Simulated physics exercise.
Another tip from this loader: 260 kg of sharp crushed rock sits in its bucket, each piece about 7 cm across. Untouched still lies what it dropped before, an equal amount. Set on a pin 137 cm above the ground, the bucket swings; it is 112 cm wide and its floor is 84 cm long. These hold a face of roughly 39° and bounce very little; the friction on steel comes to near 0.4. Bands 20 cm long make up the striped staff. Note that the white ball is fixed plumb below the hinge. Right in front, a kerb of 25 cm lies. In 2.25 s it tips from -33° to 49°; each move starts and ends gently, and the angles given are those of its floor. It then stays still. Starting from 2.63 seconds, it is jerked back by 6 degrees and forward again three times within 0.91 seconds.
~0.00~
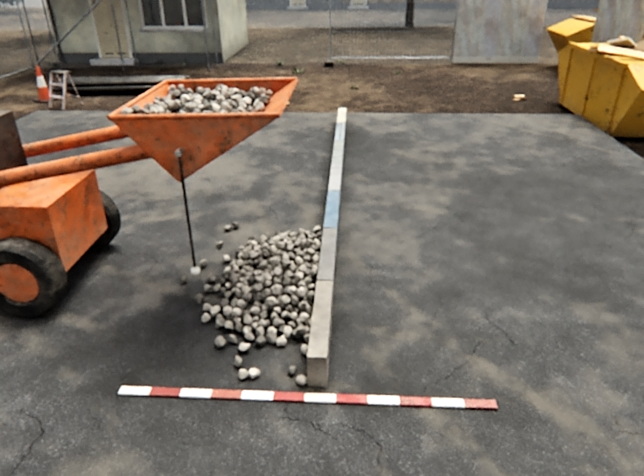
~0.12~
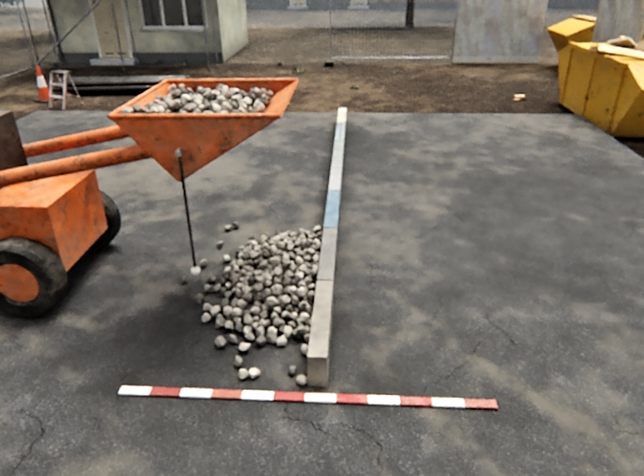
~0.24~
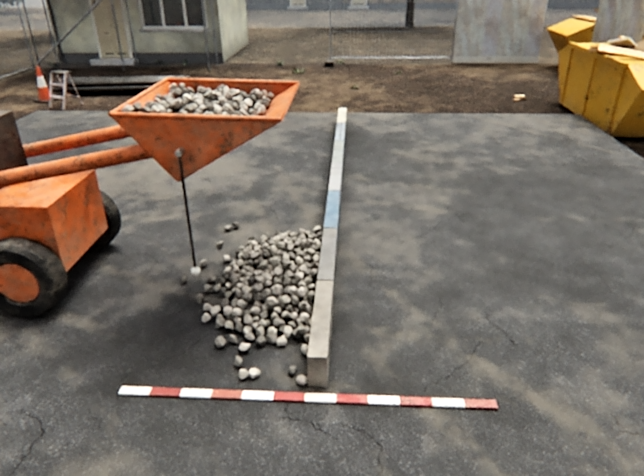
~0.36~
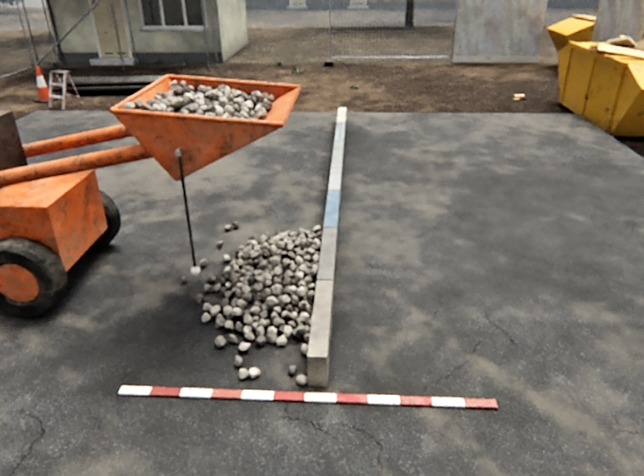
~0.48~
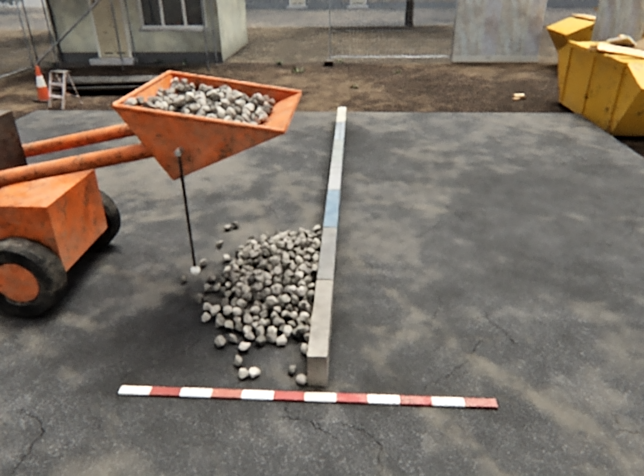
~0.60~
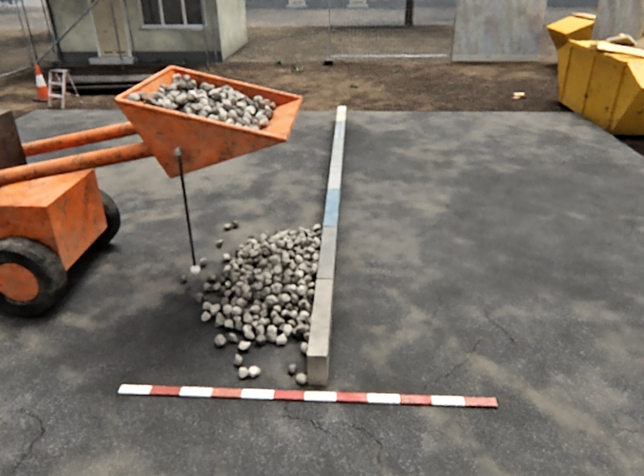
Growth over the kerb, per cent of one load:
11 percent.
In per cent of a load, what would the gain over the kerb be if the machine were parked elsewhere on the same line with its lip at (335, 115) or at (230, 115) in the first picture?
Roughly 85 and 0 per cent, in that order.
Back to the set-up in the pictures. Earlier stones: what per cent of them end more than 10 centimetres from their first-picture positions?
Estimate: 0 %, roughly.
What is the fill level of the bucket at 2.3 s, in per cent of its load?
It keeps some 5 percent of its load.
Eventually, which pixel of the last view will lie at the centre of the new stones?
Centre: Approx. (299, 259).
After 1.7 s the floor is at 36°; in per cent of one load, 98 in the bucket, 102 on this side of the kerb; the foremost stones are at (315, 279).
After 2.3 s the floor is at 49°; in per cent of one load, 3 in the bucket, 194 on this side of the kerb, 3 over the kerb; the foremost stones are at (358, 262).
After 4.0 s the floor is at 49°; in per cent of one load, 0 in the bucket, 189 on this side of the kerb, 11 over the kerb; the foremost stones are at (405, 268).
After 6.6 s the floor is at 49°; in per cent of one load, 0 in the bucket, 189 on this side of the kerb, 11 over the kerb; the foremost stones are at (405, 268). Net gain over the kerb, 11.
